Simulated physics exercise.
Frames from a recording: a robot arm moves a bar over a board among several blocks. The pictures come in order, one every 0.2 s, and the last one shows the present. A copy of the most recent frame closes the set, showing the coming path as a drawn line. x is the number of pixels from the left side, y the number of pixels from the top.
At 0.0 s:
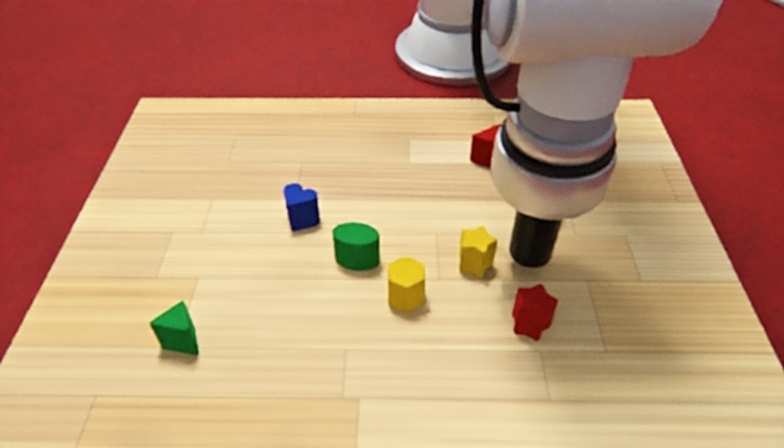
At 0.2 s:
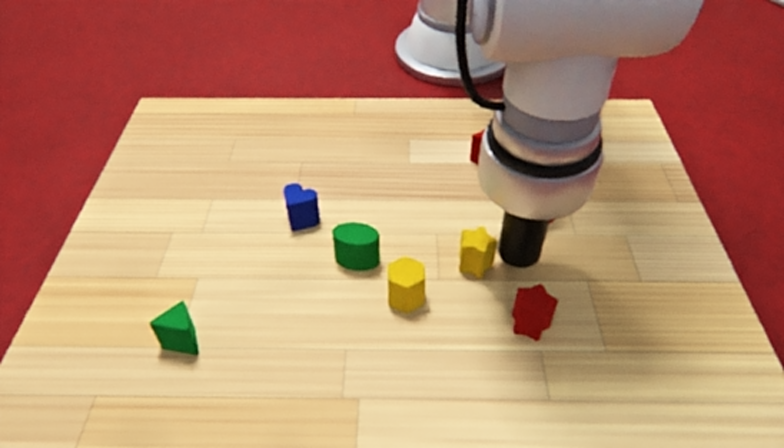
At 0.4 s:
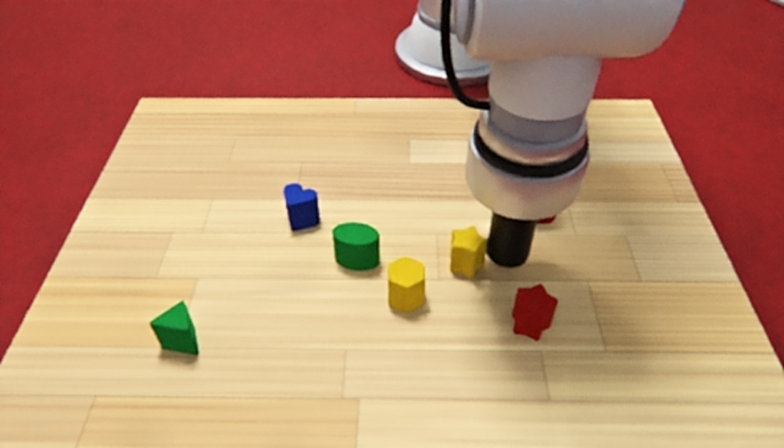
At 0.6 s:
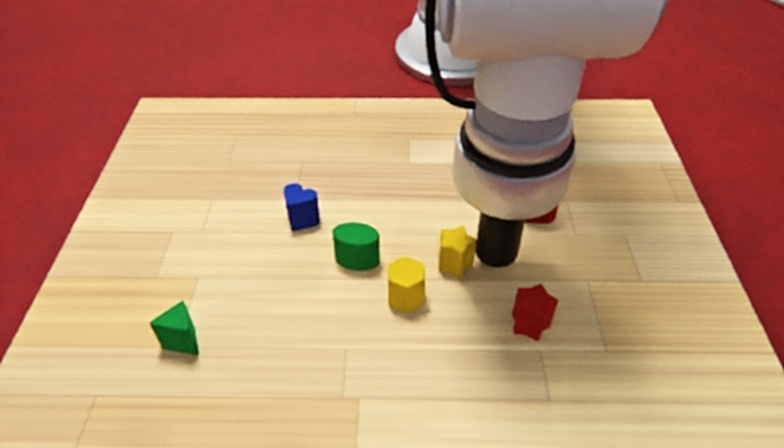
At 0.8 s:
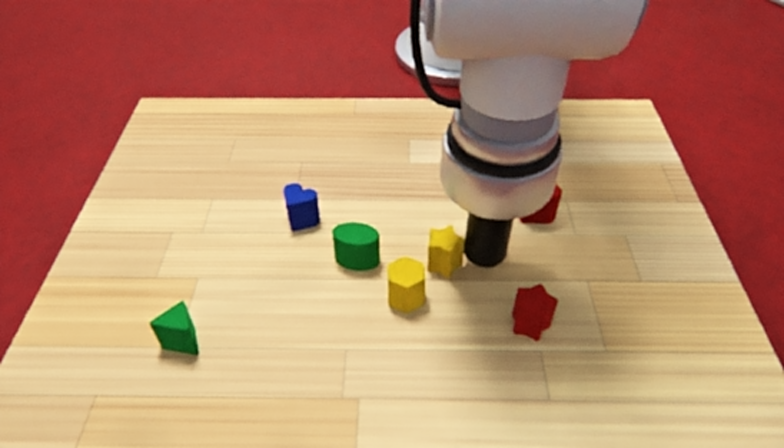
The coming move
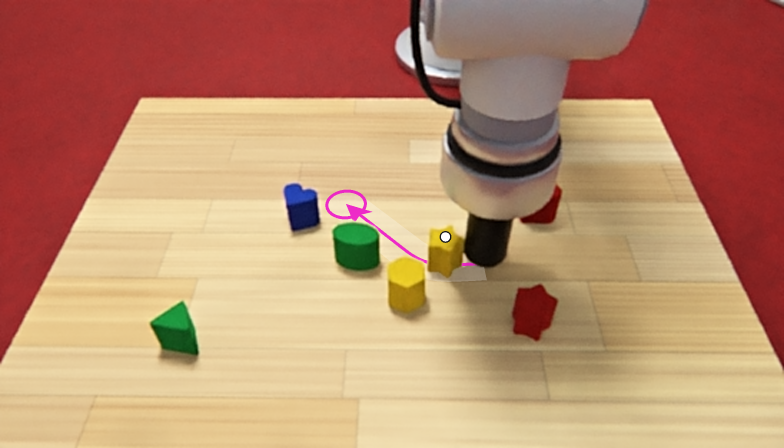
A robot arm with a black bar starts just right of a yellow star block on a wooden board and moves left toward it. The bar then nudges the star a short way left, closer to the yellow hexagon and green oval, while the blue heart stays still.
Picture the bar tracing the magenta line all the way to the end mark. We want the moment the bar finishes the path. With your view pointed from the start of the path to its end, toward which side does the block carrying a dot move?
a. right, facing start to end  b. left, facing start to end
Answer: B.
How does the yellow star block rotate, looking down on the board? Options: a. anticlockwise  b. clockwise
I choose a.
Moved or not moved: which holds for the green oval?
When the path is over, the green oval has left its spot.
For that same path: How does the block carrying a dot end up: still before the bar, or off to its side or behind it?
The bar should slip past it.
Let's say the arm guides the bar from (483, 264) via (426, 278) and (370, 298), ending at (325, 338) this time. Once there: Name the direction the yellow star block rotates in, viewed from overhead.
Answer: With the clock.
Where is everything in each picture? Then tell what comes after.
The first picture shows bar tip at (530, 252); block tops, blue heart at (298, 193); green oval at (356, 232); yellow hexagon at (406, 271); yellow star block at (478, 238).
The second picture shows bar at (519, 252); blocks unchanged.
The third picture shows bar at (508, 252); yellow star block at (469, 237).
The fourth picture shows bar at (496, 252); yellow star block at (457, 237).
The fifth picture shows bar at (485, 252); blue heart at (298, 193); green oval at (356, 232); yellow hexagon at (406, 271); yellow star block at (446, 237).
Path on the board, from (483, 264) by way of (425, 261) and (382, 232) to (346, 204); the dot is on the yellow star block.
What follows on the original path. One third of the way, bar at (423, 249); green oval at (342, 230); yellow star block at (385, 229), turned 30° clockwise.
Two thirds of the way, bar at (381, 220); green oval at (317, 226), turned 45° anticlockwise; yellow star block at (345, 208), turned 20° clockwise.
At the end, bar at (345, 192); blue heart at (292, 193); green oval at (311, 226), turned 60° anticlockwise; yellow hexagon in place; yellow star block at (328, 200), turned 25° anticlockwise.
